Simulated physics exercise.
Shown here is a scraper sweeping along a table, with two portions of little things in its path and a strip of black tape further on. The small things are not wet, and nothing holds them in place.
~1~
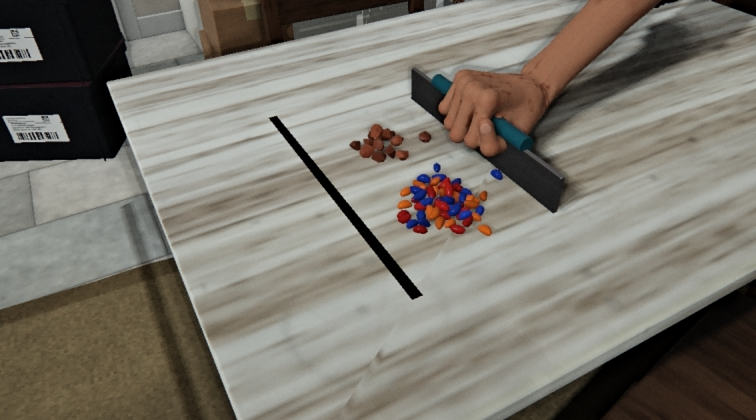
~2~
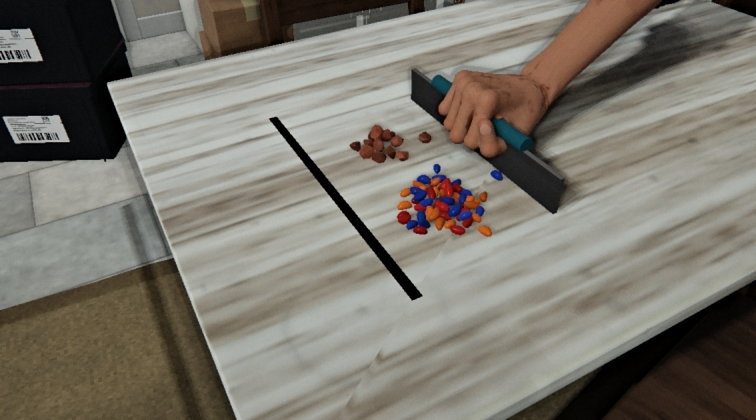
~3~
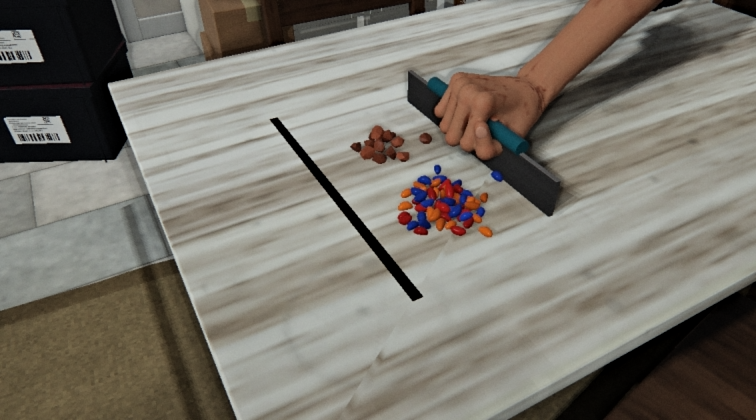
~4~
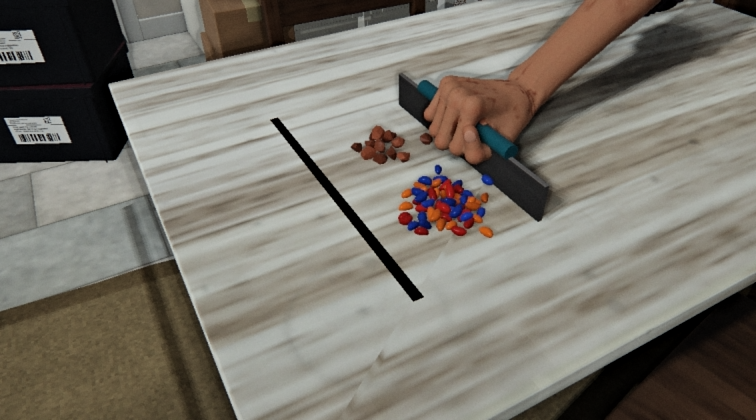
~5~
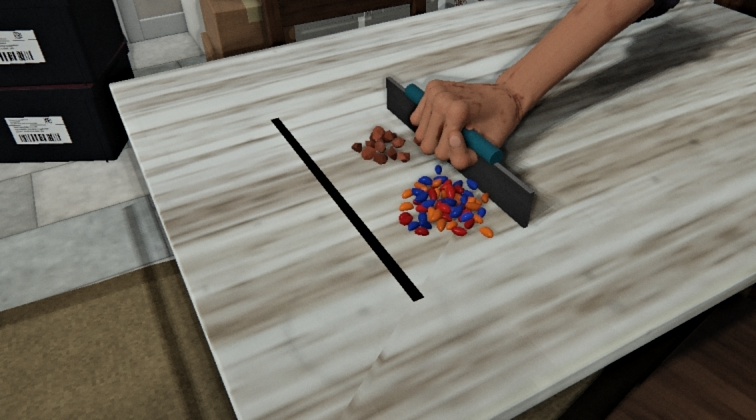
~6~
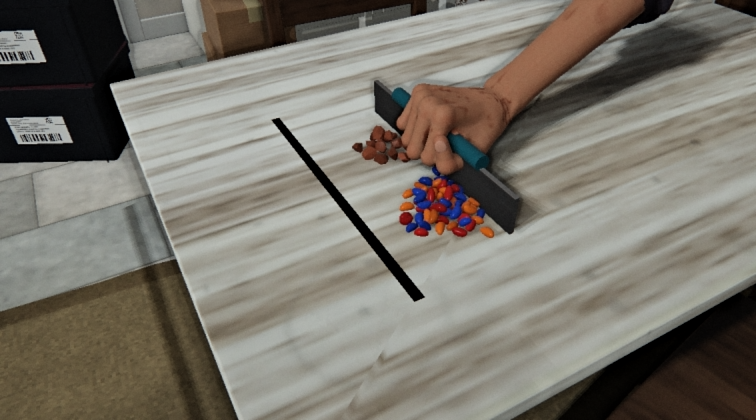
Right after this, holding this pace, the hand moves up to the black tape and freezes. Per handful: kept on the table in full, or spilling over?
Nearer handful - kept in full; farther handful - kept in full.
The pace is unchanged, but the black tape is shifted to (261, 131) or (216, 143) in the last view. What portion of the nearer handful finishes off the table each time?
Try 1 gives 0 percent, try 2 gives 0 percent.
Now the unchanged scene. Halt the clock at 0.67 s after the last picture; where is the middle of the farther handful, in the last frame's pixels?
Near (293, 175).
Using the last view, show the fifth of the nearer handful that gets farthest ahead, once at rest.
About (315, 258).
Then, 0.32 s later than the last frame, scraper still moving, near (381, 147); nearer handful all on the table, its front near (358, 235); farther handful all on the table, its front near (320, 159).
Then, 0.67 s later than the last frame, scraper stopped at the black tape; nearer handful all on the table, its front near (297, 255); farther handful all on the table, its front near (267, 175).
When it is over, scraper stopped at the black tape; nearer handful all on the table, its front near (297, 255); farther handful all on the table, its front near (267, 175).
